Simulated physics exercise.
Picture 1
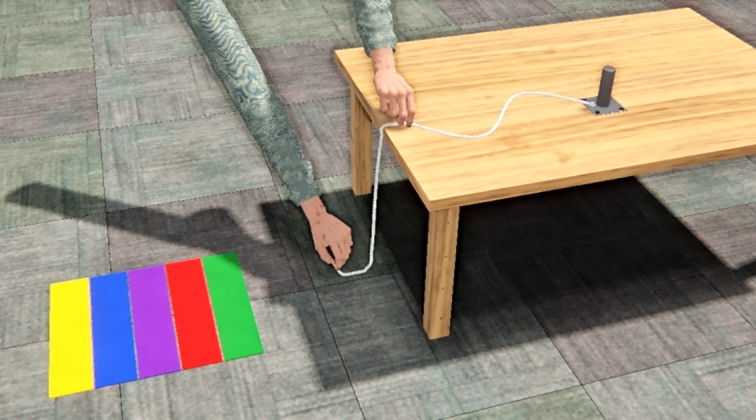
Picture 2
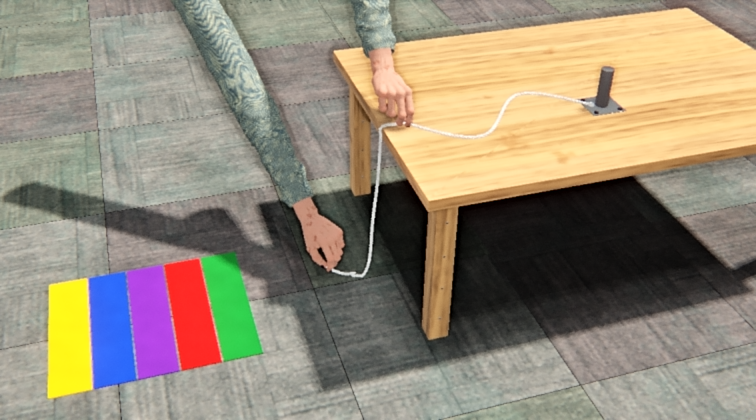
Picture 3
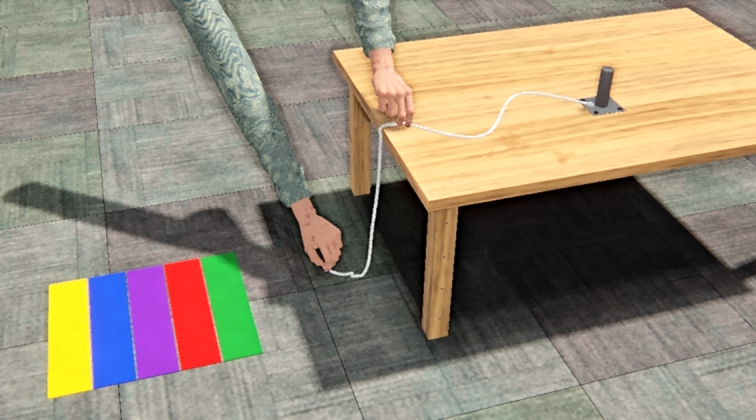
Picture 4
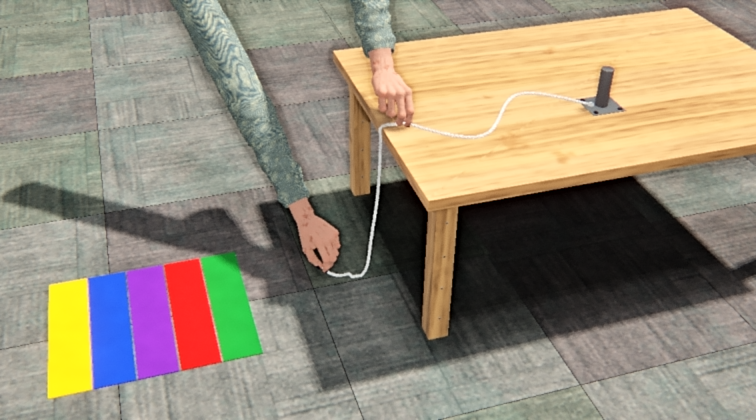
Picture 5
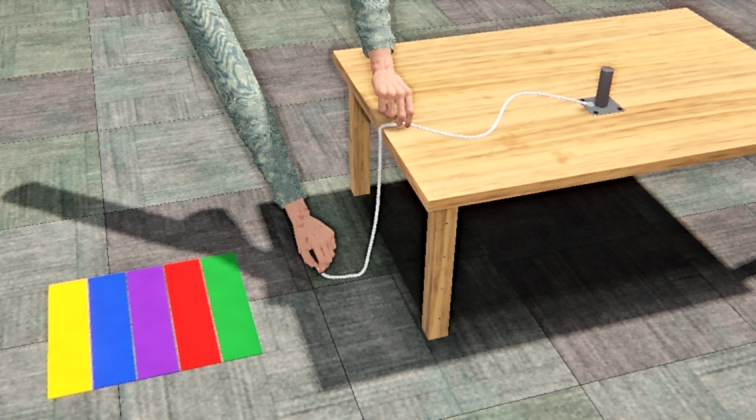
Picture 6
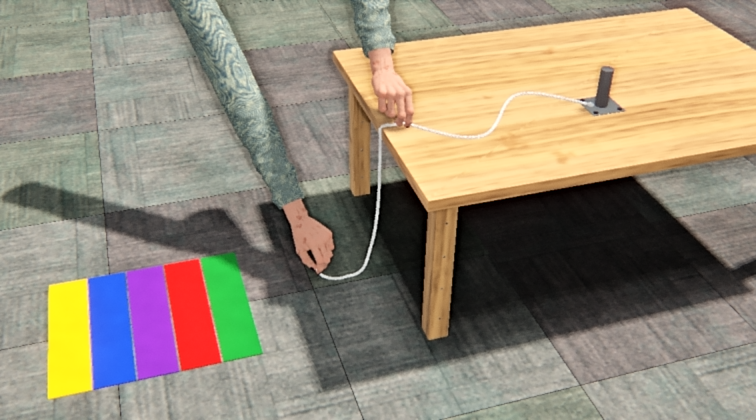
A hand at the loose end of a white cord inches left just above a grey carpet-tiled floor, while another hand pinches the cord at a wooden table's edge, seen from above at an angle. The cord curves across the tabletop to a dark upright post, and yellow, blue, purple, red and green strips lie at lower left. The lower bend shifts slightly as the pinching hand and view stay still.
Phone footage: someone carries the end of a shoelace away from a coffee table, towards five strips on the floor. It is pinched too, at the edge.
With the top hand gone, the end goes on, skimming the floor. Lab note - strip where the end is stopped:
Purple strip.
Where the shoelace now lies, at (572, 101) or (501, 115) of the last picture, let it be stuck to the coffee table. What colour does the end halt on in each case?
Try 1 - purple; try 2 - red.
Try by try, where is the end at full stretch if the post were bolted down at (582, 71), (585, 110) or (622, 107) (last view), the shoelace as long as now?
Roughly (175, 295), (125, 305) and (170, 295).
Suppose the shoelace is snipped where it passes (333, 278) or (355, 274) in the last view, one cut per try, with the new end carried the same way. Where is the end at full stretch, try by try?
Around (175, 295) for the first cut and around (210, 290) for the second.
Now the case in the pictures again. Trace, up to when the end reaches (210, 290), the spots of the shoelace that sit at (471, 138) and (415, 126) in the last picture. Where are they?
They move to (415, 129) and (377, 158) respectively.
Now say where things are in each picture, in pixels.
The first frame shows end (335, 265); green (240, 336); red (199, 345); purple (158, 353); blue (115, 362); yellow (71, 371).
The second frame shows end (327, 267); shoelace through (555, 97) (503, 109) (460, 137) (386, 126) (376, 196) (370, 257).
The third frame shows end (325, 268).
The fourth frame shows end (323, 268); shoelace through (555, 97) (503, 109) (460, 137) (386, 126) (378, 196) (369, 257).
The fifth frame shows end (319, 269).
The sixth frame shows end (316, 269); shoelace through (554, 97) (503, 110) (460, 137) (386, 126) (379, 196) (368, 257).
Soon after, end near (210, 290); over green.
Then, end near (171, 297); over red.
At full stretch, end near (147, 302); over purple. It gets as far as the purple strip.
